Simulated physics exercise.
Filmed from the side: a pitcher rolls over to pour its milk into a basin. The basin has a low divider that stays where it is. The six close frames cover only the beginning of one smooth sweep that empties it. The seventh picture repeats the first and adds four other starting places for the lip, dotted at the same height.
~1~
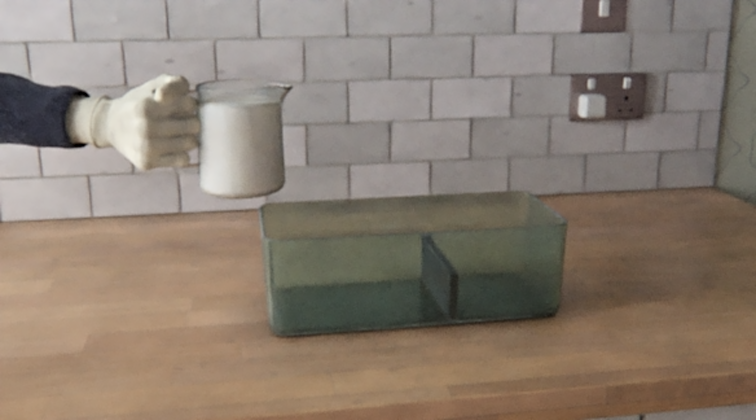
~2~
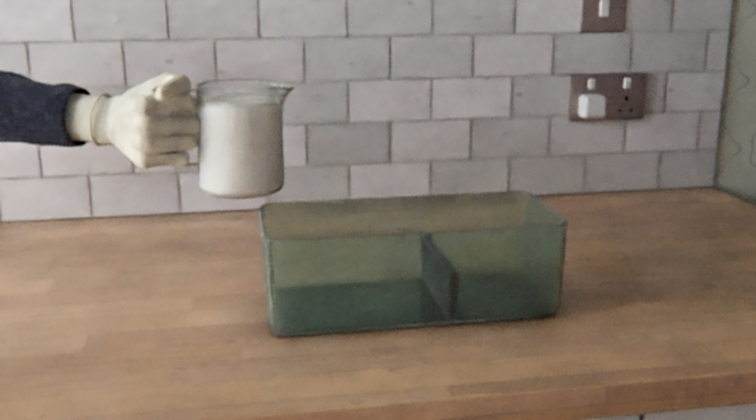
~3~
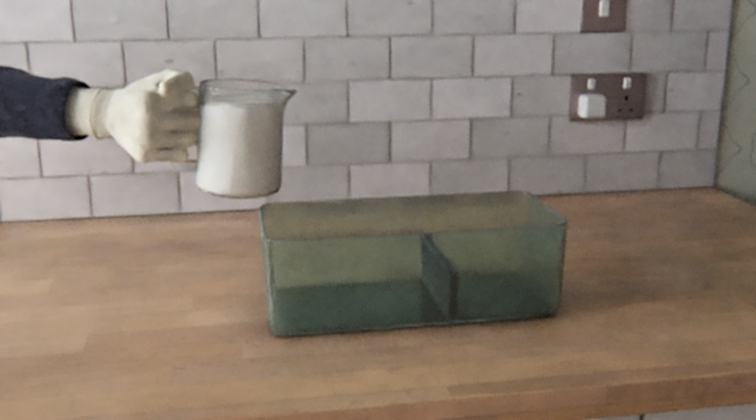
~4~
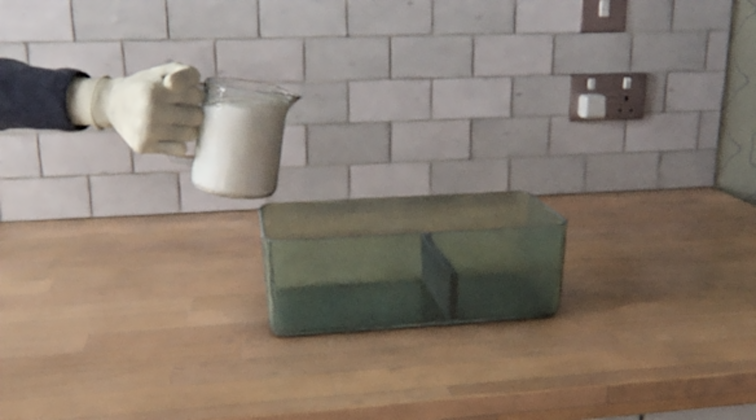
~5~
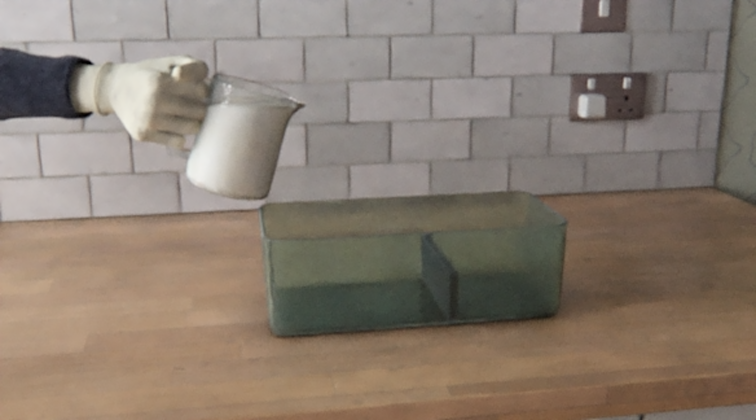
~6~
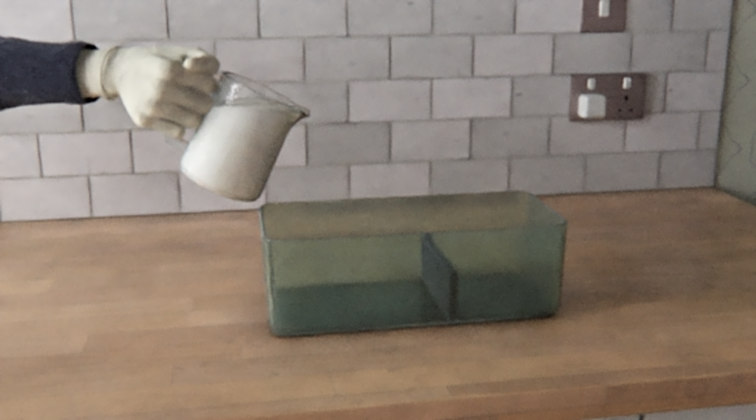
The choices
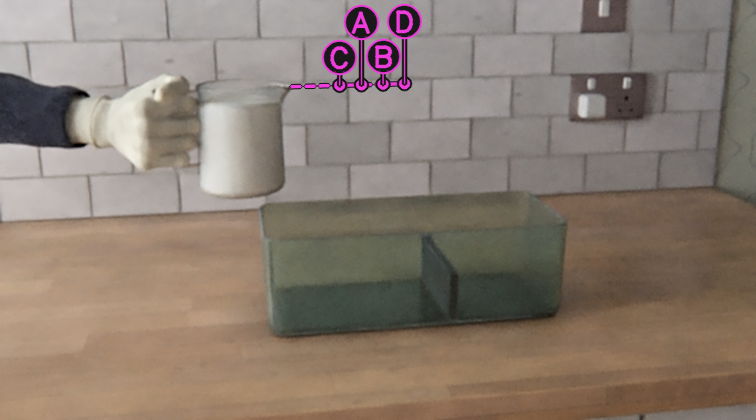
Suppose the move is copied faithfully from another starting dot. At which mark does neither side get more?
I would pick spot B.
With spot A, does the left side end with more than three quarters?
Yes.
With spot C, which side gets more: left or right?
The left side.
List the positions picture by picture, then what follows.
Upright, lip at (291, 86); basin from (270, 333) to (558, 312); top of the wall at (439, 253); nothing has left yet.
Upright, lip at (292, 87); nothing has left yet.
Tipped about 5°, lip at (295, 91); nothing has left yet.
Tipped about 10°, lip at (300, 96); nothing has left yet.
Tipped about 18°, lip at (304, 104); nothing has left yet.
Tipped about 27°, lip at (308, 114); nothing has left yet.
On the marked copy, A at (361, 84); B at (383, 84); C at (339, 85); D at (404, 83).
Choosing A, about 95 % ends left of the wall and 4 % right of it.
Choosing B, about 52 % ends left of the wall and 47 % right of it.
Choosing C, about 96 % ends left of the wall and 3 % right of it.
Choosing D, about 14 % ends left of the wall and 85 % right of it.
